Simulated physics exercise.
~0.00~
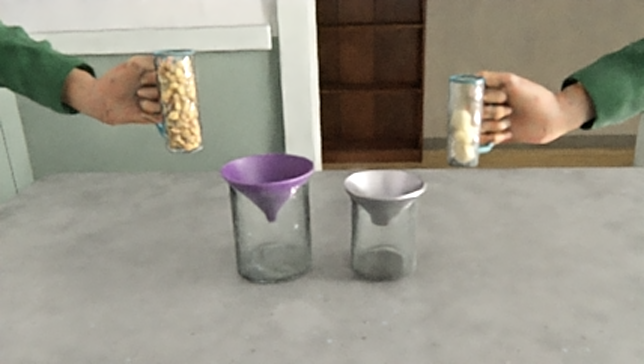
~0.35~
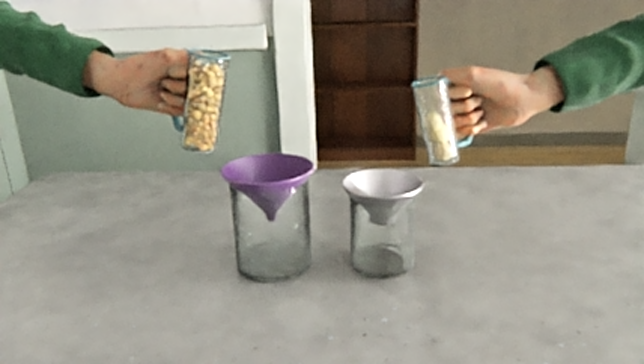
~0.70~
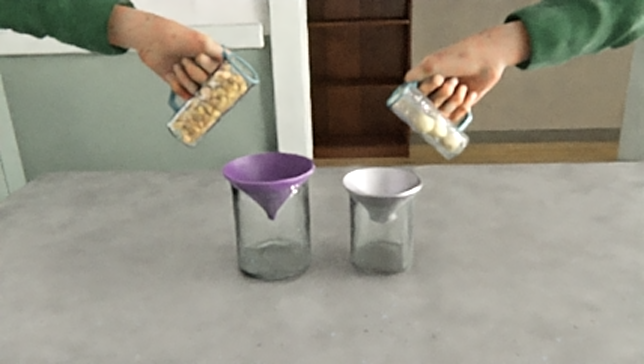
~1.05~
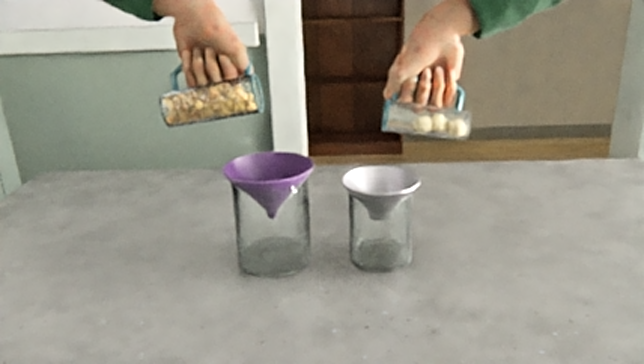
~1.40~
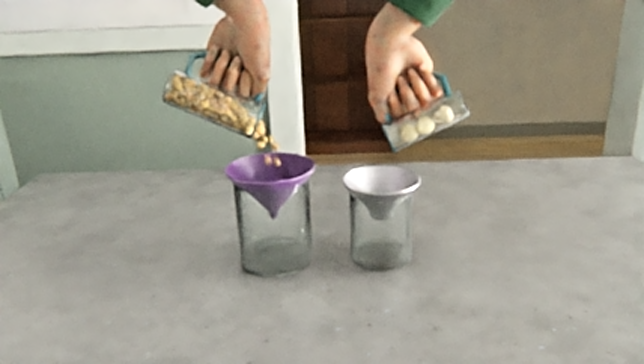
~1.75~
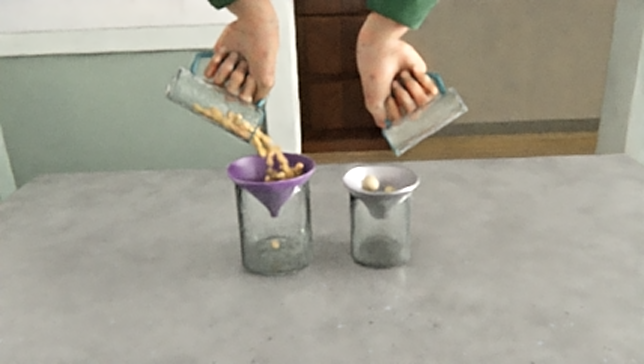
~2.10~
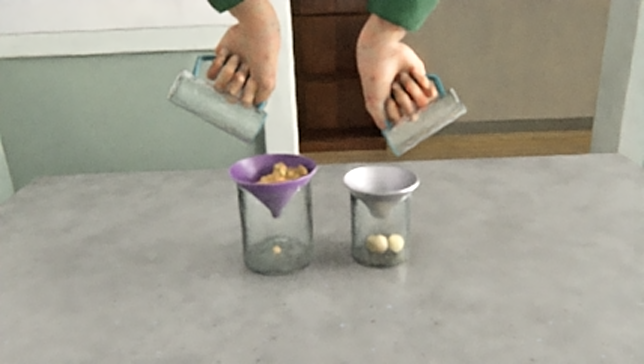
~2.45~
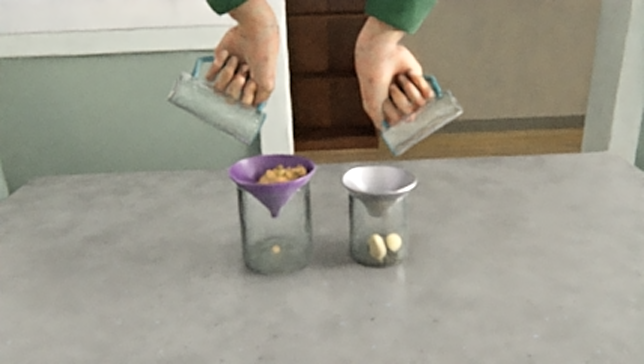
Two hands tipping glass cups over funnels, yellowish pieces mostly clogging the purple one while pale balls drop through the grey into a jar.
